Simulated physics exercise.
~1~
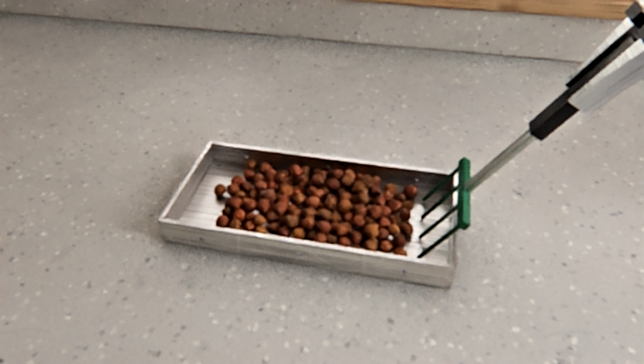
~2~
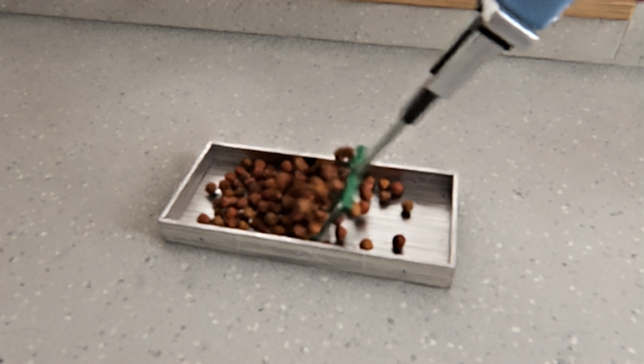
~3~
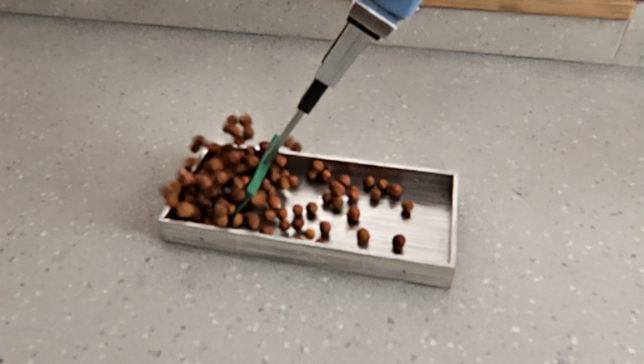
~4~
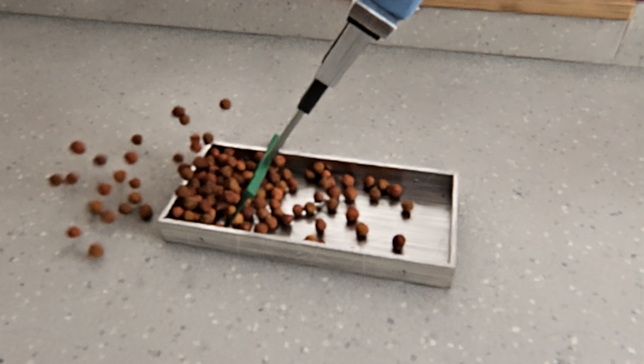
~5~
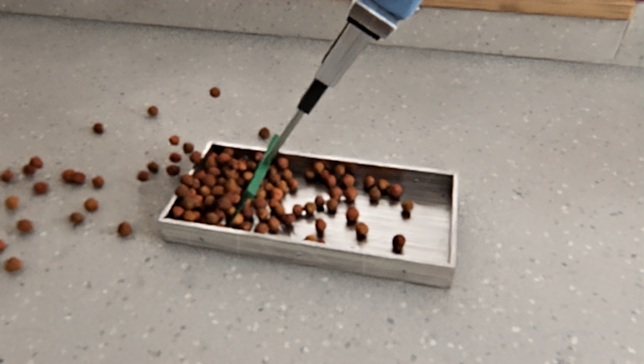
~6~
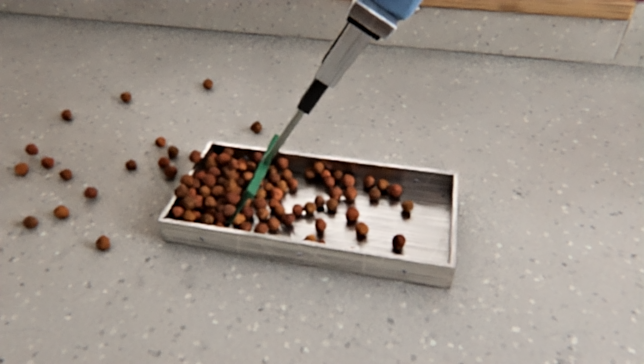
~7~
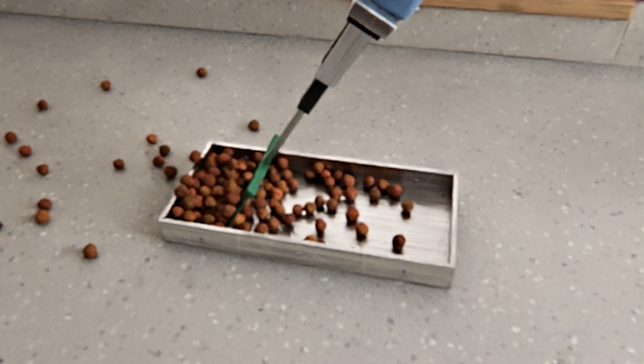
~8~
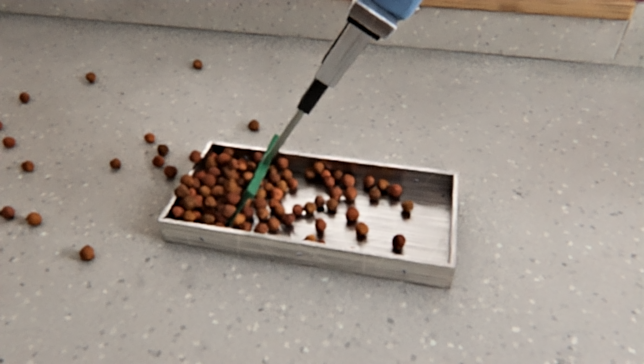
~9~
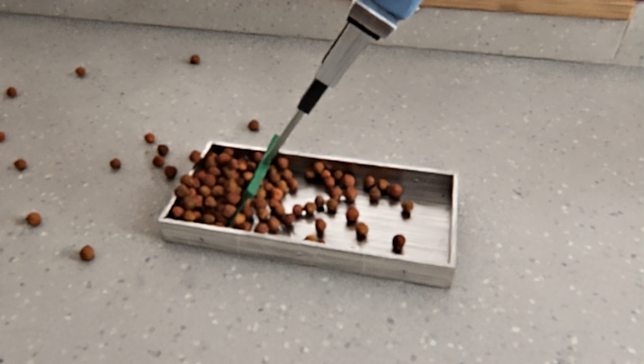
On a speckled grey countertop, seen from above at an angle by a still camera, a shallow silvery rectangular trough holds a heap of reddish-brown hazelnuts. A robotic arm holds a green comb with dark teeth at the trough's right end. The comb sweeps left through the nuts, bunching them up and leaving a few behind. As it stops near the left end, a cluster surges over the edge and scatters across the counter. The spilled nuts roll outward, some leaving view, while the comb stays still among the many nuts remaining in the trough.
